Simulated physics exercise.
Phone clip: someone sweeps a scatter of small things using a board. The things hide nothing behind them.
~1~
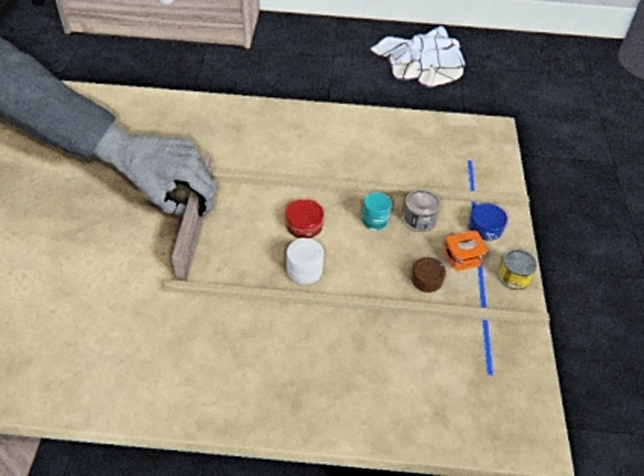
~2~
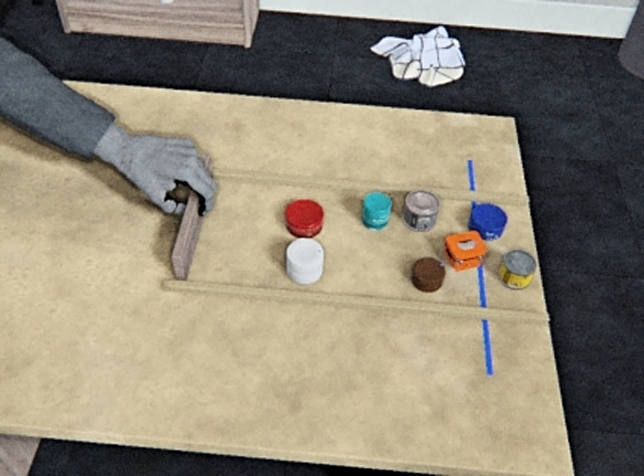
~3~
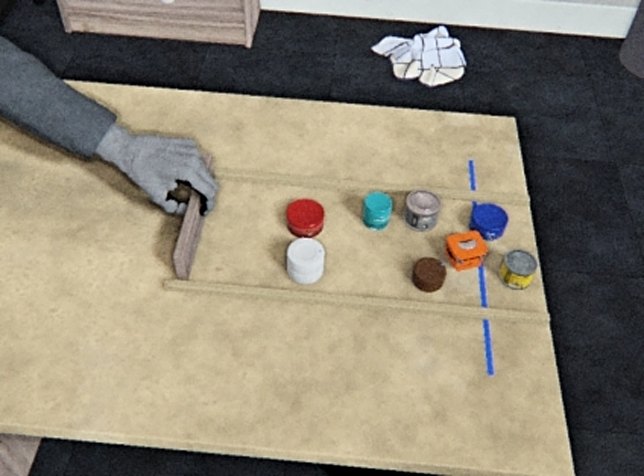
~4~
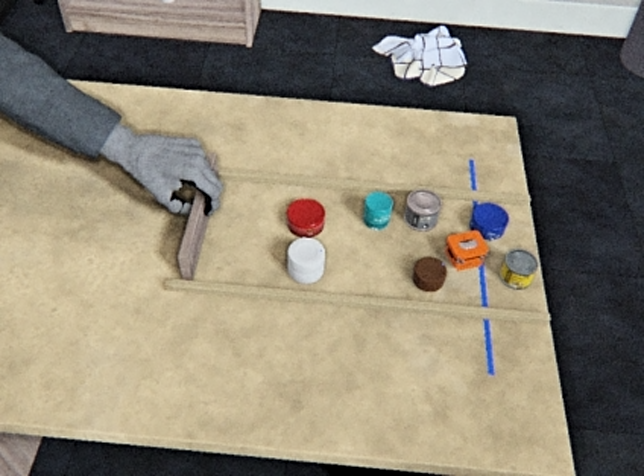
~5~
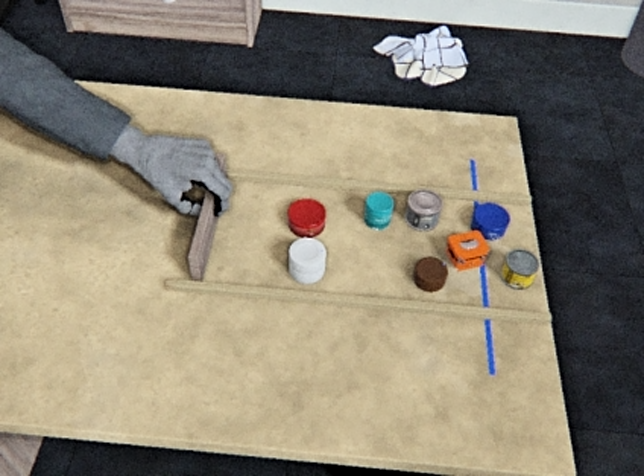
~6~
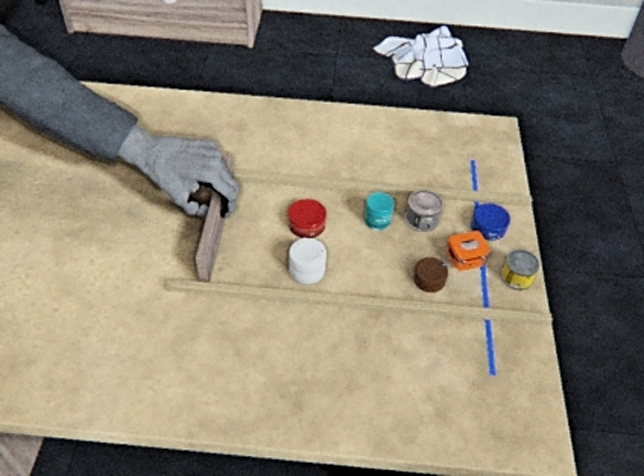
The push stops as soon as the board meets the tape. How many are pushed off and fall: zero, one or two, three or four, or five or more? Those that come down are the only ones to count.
A lone one or pair goes over.
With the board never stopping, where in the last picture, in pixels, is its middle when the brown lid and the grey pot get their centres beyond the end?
I reckon its middle sits around (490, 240) and then around (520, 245).
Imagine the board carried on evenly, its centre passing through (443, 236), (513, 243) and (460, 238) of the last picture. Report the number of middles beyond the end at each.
Over the end: 0, 4, 0.
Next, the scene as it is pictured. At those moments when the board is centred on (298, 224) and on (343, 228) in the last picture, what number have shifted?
Answer - first 2, then 3.
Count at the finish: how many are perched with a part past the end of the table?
The count would be 3.
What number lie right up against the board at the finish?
Contact count: 3.
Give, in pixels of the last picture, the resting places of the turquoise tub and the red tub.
Final positions - turquoise tub around (495, 222), red tub around (502, 250).
Early on, none off yet; yellow pot at rest near (520, 270); blue tub at rest near (490, 222); orange case at rest near (467, 251).
A while later, none off yet; yellow pot at rest near (522, 271); blue tub travelled a little near (504, 225); orange case travelled about its own width near (497, 253).
Finally, the number that fall off is one or two; lost, yellow pot.
